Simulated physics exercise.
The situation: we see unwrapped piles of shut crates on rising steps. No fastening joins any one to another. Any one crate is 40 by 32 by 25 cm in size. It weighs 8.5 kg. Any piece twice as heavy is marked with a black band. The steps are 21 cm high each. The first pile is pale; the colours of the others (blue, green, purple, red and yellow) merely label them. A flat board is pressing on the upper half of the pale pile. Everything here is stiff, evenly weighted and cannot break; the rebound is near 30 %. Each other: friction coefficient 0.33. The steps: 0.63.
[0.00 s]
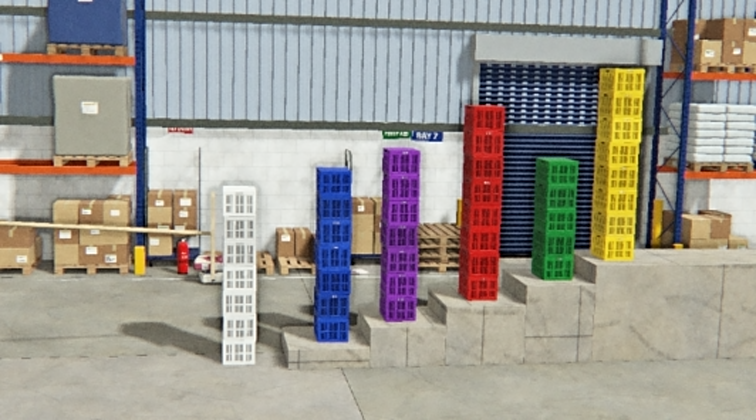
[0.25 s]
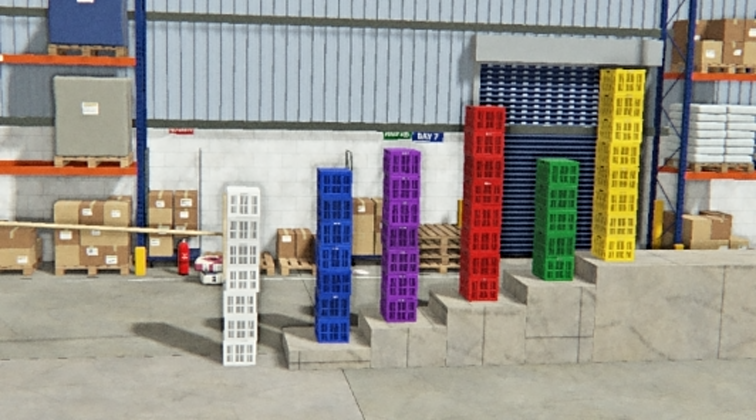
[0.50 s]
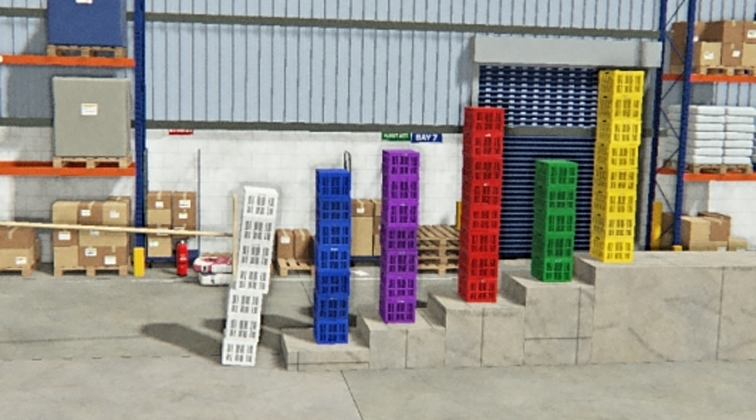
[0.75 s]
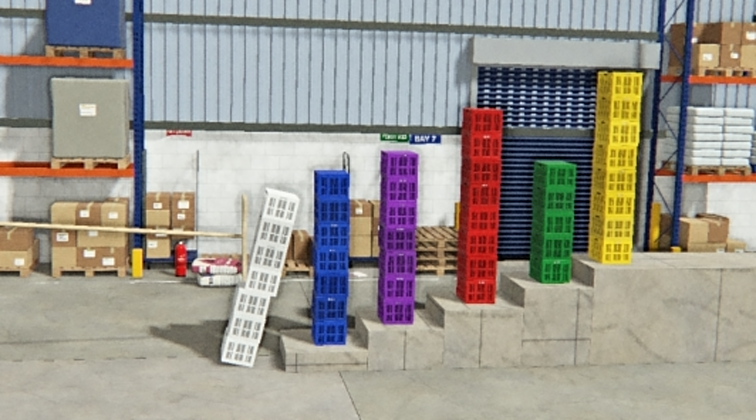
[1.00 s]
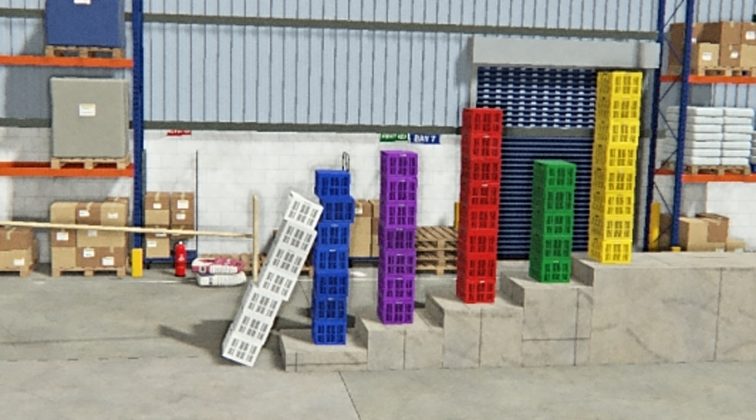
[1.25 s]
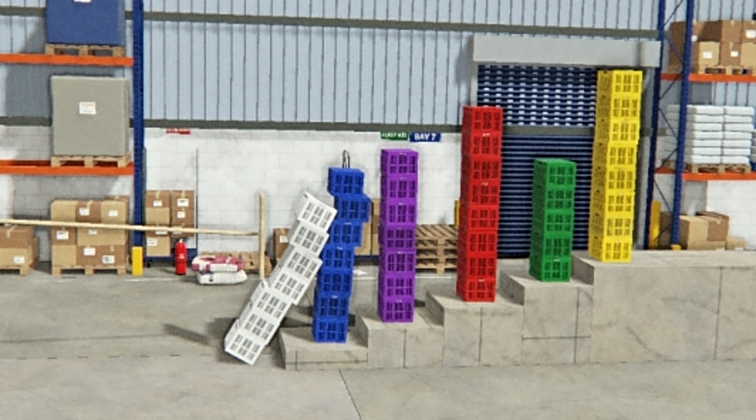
A long flat board pushes the white crate stack rightward until it leans against the blue stack, shifting it.
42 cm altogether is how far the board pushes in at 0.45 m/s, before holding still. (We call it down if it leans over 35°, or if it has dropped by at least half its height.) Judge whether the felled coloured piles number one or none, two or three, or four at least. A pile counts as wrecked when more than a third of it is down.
The losses never fall below four.
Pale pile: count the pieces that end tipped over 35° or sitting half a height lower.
Count: 7 pale pieces.
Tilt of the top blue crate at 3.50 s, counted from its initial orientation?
Something like 40°, more or less.
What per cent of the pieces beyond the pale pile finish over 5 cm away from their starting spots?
100 per cent.
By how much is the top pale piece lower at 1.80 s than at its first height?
Roughly 20 cm lower.
After 1.80 s, 7 of the pale pile down; none of the 35 other crates down, 14 disturbed; top purple crate 5° from how it stood; top blue crate 4° from how it stood.
After 2.60 s, 7 of the pale pile down; 7 of the 35 other crates down; top purple crate 22° from how it stood, 14 cm lower; top blue crate 20° from how it stood, 23 cm lower.
After 3.50 s, 7 of the pale pile down; 18 of the 35 other crates down; top purple crate 40° from how it stood, 52 cm lower; top blue crate 40° from how it stood, 43 cm lower.
After 4.42 s, 7 of the pale pile down; 27 of the 35 other crates down; top yellow crate 52° from how it stood, 1.12 m lower; top purple crate 40° from how it stood, 52 cm lower.
In the end (6.6 s), 7 of the pale pile down; 27 of the 35 other crates down; top purple crate 40° from how it stood, 52 cm lower; top blue crate 40° from how it stood, 43 cm lower. Wrecked, blue, green, purple, red and yellow. From the last view, middles, top purple crate near (524, 213), top blue crate near (465, 224).
